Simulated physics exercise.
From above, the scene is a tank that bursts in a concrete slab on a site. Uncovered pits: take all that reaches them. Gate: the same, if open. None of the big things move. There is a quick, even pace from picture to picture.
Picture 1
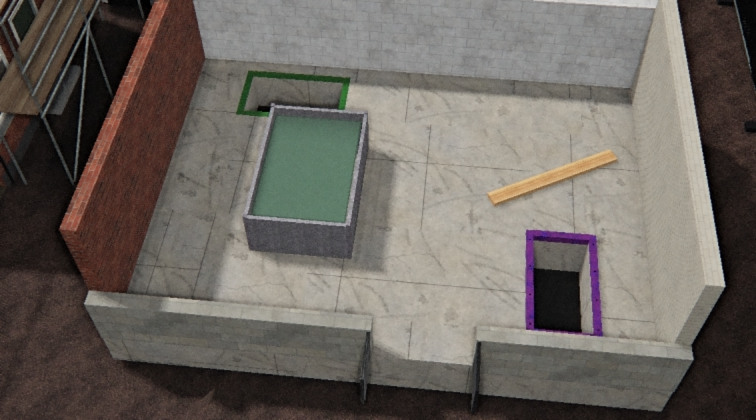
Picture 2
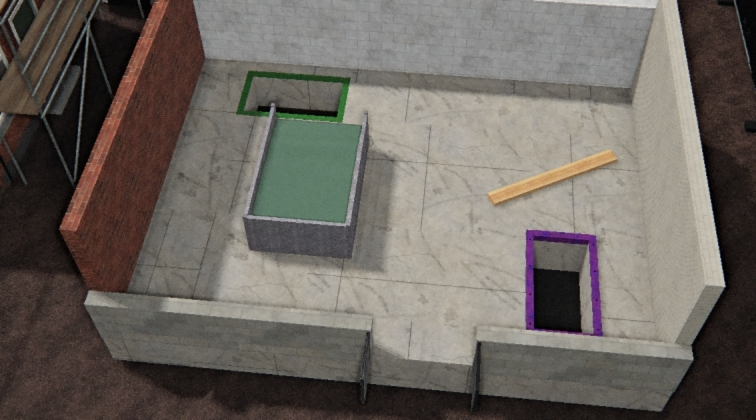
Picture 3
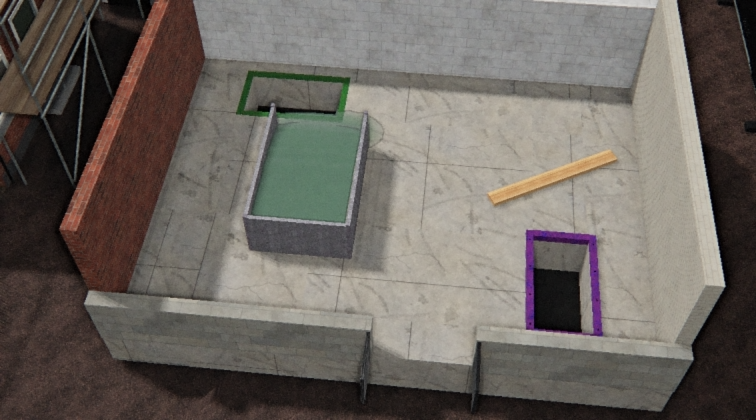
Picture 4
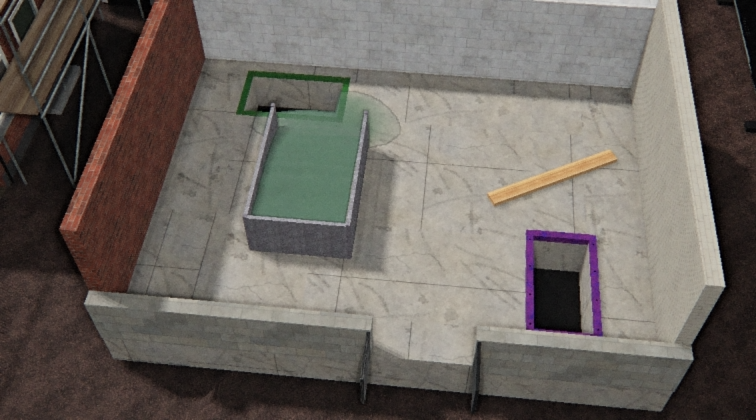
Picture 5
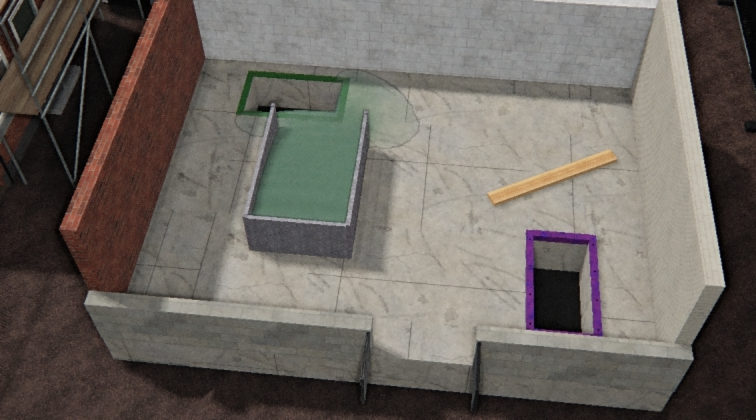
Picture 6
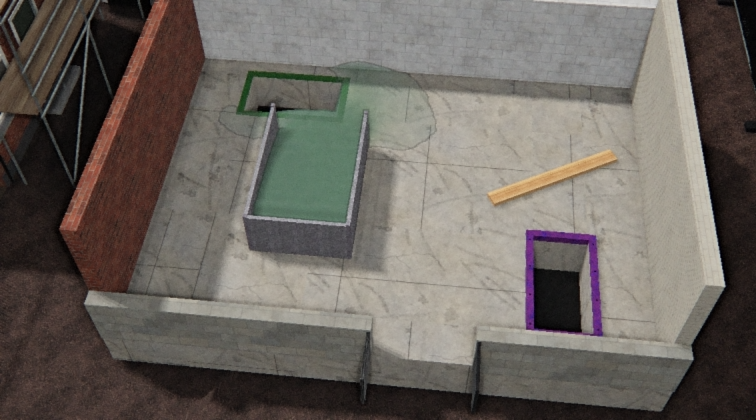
A walled concrete slab on a building site is seen from above, with a red brick wall on the left and scaffolding beyond it. An open grey tank of green water stands left of centre, near a green-edged pit behind it, with a wooden plank and a purple-edged pit to the right. The tank's far side opens and water pours out, spreading thinly around the green-edged pit and rightward across the slab.
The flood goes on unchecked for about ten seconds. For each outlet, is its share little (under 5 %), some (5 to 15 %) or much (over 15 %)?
Shares: The gate gets little; the green pit gets much; the purple pit gets little.
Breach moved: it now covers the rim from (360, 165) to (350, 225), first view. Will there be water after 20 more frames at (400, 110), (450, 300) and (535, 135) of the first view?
Note, points one to three: Unreached / reached and soaked / reached and soaked.
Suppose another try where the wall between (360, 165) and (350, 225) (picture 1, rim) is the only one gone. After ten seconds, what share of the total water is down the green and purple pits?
The green pit gets 4 per cent and the purple pit 25 per cent.
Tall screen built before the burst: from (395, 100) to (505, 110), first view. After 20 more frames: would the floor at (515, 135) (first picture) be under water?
Submerged.
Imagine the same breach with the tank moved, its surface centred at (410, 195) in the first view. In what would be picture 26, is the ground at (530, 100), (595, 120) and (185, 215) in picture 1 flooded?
Taking them as they were asked, they come out soaked, soaked, bone dry.
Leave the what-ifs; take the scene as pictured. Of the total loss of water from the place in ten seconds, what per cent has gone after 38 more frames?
Result, approximate: 90 per cent.
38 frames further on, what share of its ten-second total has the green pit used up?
Close to 90 %.
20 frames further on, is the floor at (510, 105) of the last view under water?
Verdict: That spot is submerged.
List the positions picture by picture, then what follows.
The open tank at (309, 165) is whole and still, in the first frame.
The front is at a hidden place, out from the gap on the open tank's far side, in the second frame.
The front is at a hidden place, out from the gap on the open tank's far side, in the third frame.
The front is at (375, 102), out from the gap on the open tank's far side, in the fourth frame.
Water pours out on the open tank's far side and has run to (361, 74), in the fifth frame.
The front is at (402, 72), out from the gap on the open tank's far side, in the sixth frame.
A moment on, water covers 15 % of the floor; the gate 0 %, the green pit 23 %, the purple pit 0 %.
Next, water covers 20 % of the floor; the gate 0 %, the green pit 39 %, the purple pit 0 %.
Then, water covers 30 % of the floor; the gate 0 %, the green pit 52 %, the purple pit 0 %.
Later, water covers 45 % of the floor; the gate 0 %, the green pit 62 %, the purple pit 0 %.
In the end, water covers 50 % of the floor; the gate 0 %, the green pit 67 %, the purple pit 0 %.
